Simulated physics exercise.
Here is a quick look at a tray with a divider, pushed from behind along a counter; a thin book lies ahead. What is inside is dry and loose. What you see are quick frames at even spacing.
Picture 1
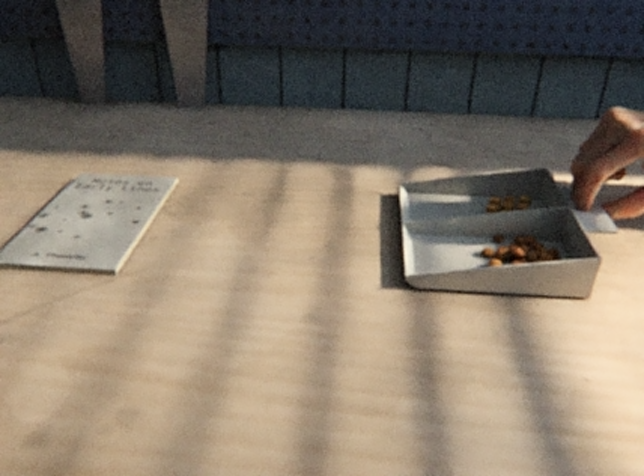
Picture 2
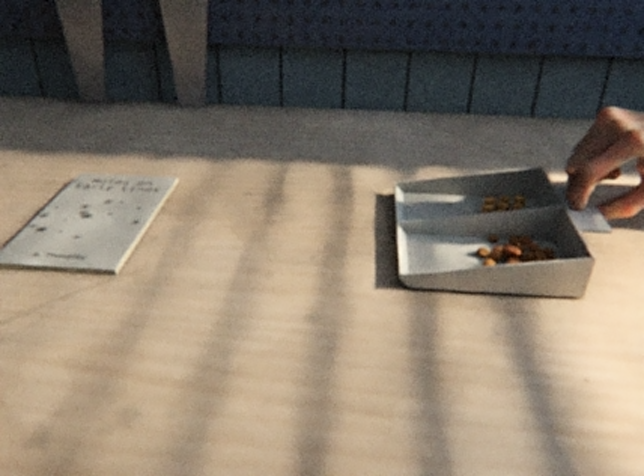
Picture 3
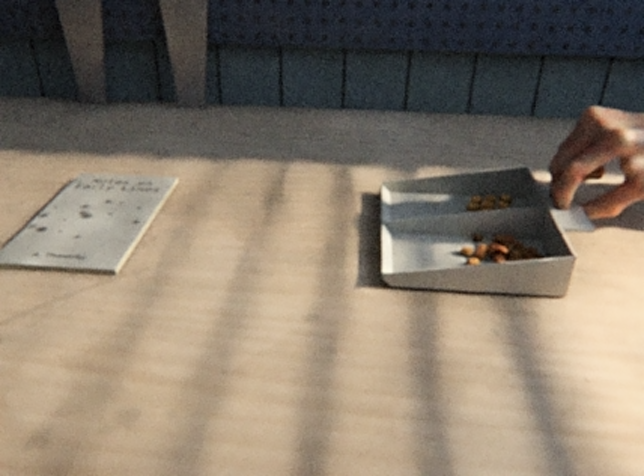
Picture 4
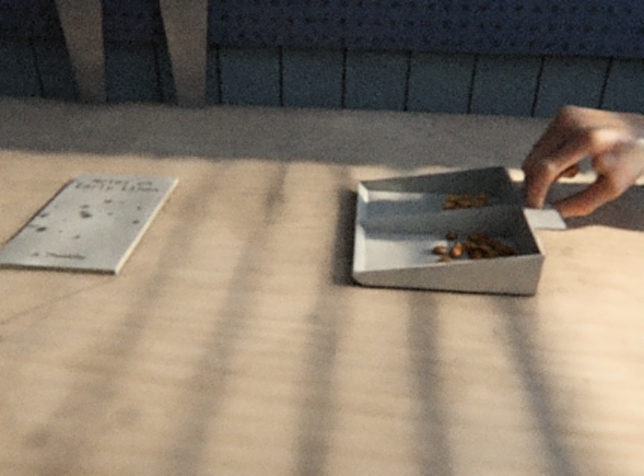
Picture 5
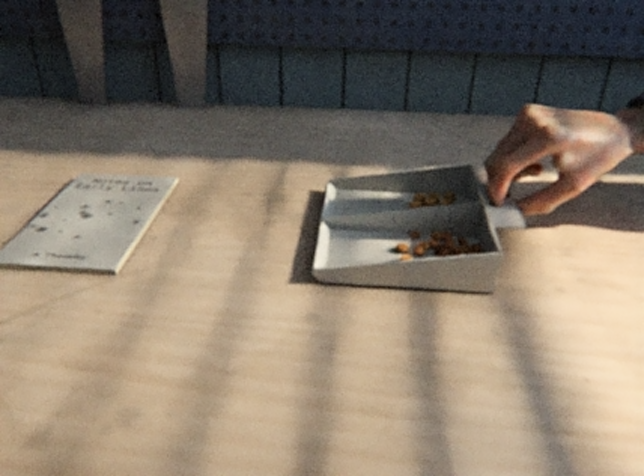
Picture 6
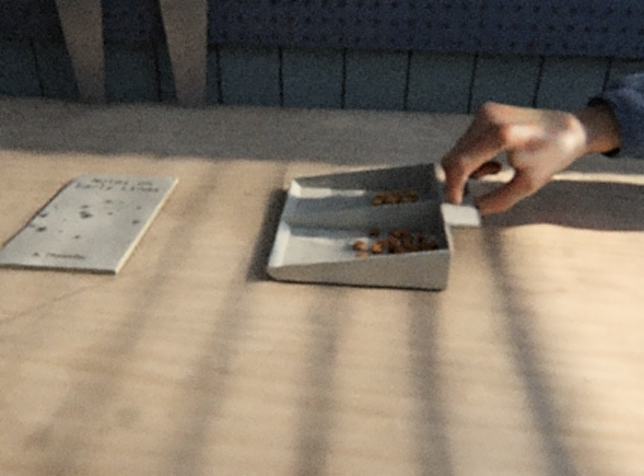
On a wooden counter, a hand pushes a divided tray of brown bits left toward a thin book.
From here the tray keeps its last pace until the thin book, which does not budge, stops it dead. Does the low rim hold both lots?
The near lot does not leave; the Far lot does not leave.
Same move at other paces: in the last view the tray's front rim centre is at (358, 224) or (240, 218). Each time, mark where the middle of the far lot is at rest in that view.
The middle settles at (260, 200) the first time and at (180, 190) the second time.
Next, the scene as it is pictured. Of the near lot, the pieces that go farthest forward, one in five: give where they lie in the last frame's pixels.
My best guess is around (154, 236) in the final picture.
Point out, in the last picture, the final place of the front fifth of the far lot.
It ends up near (188, 196) in the last view.
Then, 0.09 s past the last view, tray still sliding, front rim near (219, 216); near lot all inside; far lot all inside.
Then, 0.29 s past the last view, tray stopped at the thin book; near lot all inside, moved towards the front rim; far lot all inside, moved towards the front rim.
Finally, tray stopped at the thin book; near lot all inside, moved towards the front rim; far lot all inside, moved towards the front rim.
